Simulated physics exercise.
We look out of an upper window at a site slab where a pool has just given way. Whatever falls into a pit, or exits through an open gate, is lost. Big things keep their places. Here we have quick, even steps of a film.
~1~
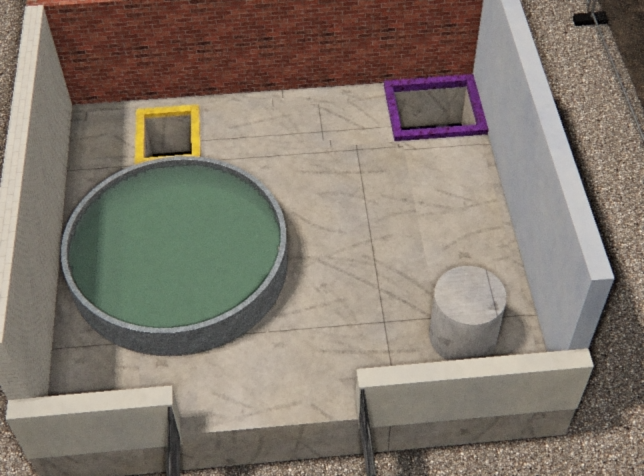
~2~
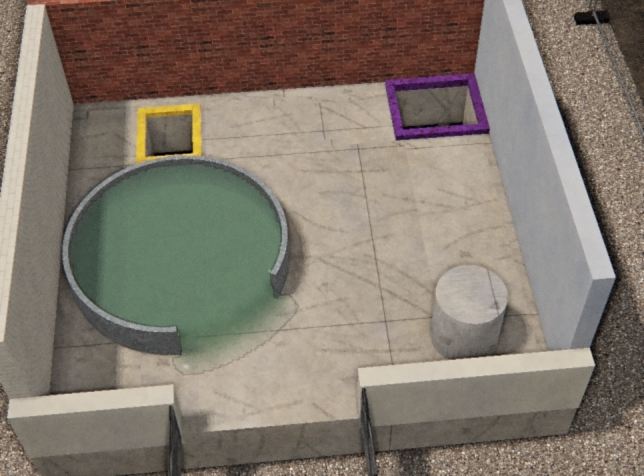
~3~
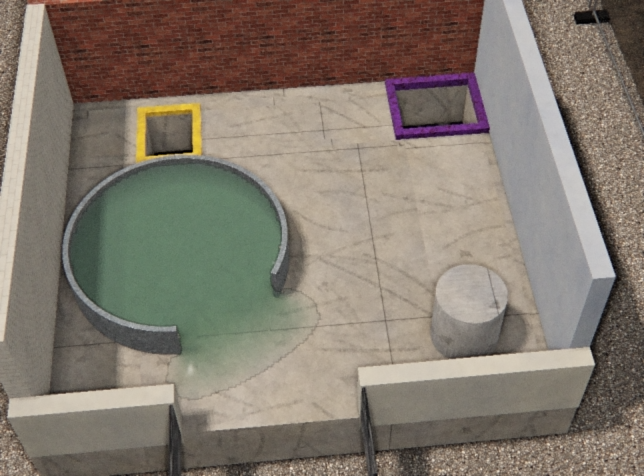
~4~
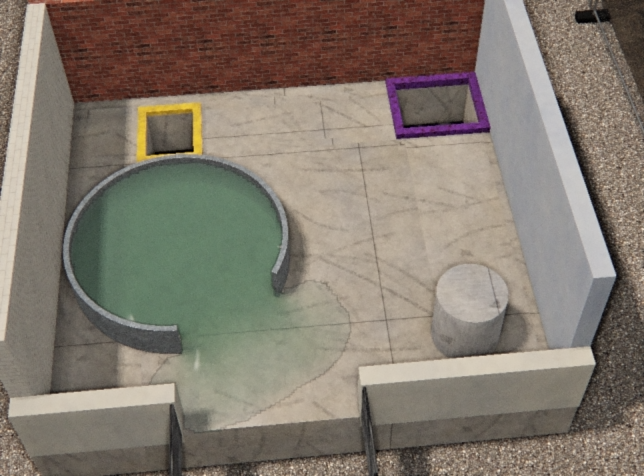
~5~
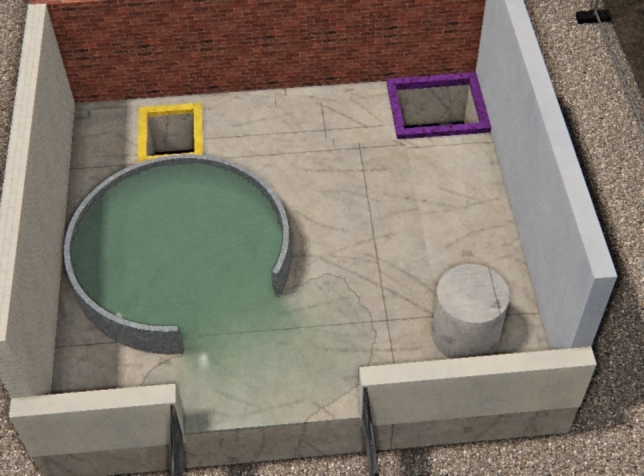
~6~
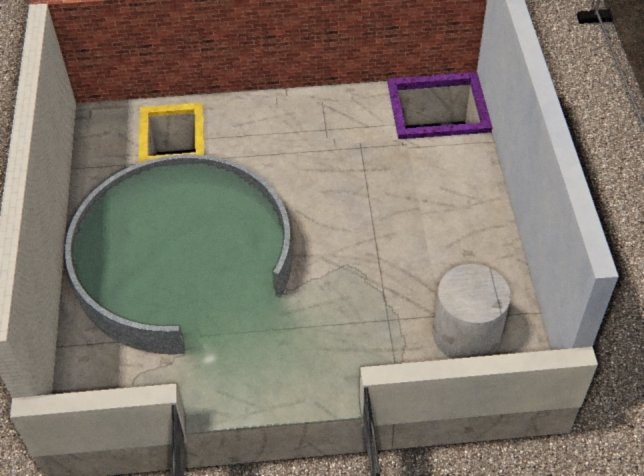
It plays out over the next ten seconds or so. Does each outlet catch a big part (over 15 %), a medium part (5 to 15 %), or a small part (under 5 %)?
Parts caught - gate: A big part; purple pit: A small part; yellow pit: A small part.
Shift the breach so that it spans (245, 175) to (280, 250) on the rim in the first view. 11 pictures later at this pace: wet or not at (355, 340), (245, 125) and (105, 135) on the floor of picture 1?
The first would be still unwetted, the second still unwetted and the third still unwetted.
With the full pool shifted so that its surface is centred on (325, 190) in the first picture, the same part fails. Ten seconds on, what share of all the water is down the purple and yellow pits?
Within ten seconds, purple collects 10 percent of the total and yellow collects 0 percent.
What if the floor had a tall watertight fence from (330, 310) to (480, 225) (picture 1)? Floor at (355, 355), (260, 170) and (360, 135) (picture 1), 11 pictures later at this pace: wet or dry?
The first location is soaked through, the second is not reached, and the third is not reached.
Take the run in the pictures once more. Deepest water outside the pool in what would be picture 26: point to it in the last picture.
Near (559, 381).
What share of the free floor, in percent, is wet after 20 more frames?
My estimate is close to 35 per cent.
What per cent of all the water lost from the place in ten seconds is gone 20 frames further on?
Working it through, I arrive at 55 per cent.
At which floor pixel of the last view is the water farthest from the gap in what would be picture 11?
Farthest reach: (530, 384).
A moment on, water covers 20 % of the floor; the gate 7 %, the purple pit 0 %, the yellow pit 0 %.
Next, water covers 25 % of the floor; the gate 17 %, the purple pit 0 %, the yellow pit 0 %.
Then, water covers 35 % of the floor; the gate 31 %, the purple pit 0 %, the yellow pit 0 %.
Later, water covers 55 % of the floor; the gate 45 %, the purple pit 0 %, the yellow pit 0 %.
In the end, water covers 75 % of the floor; the gate 56 %, the purple pit 0 %, the yellow pit 0 %.
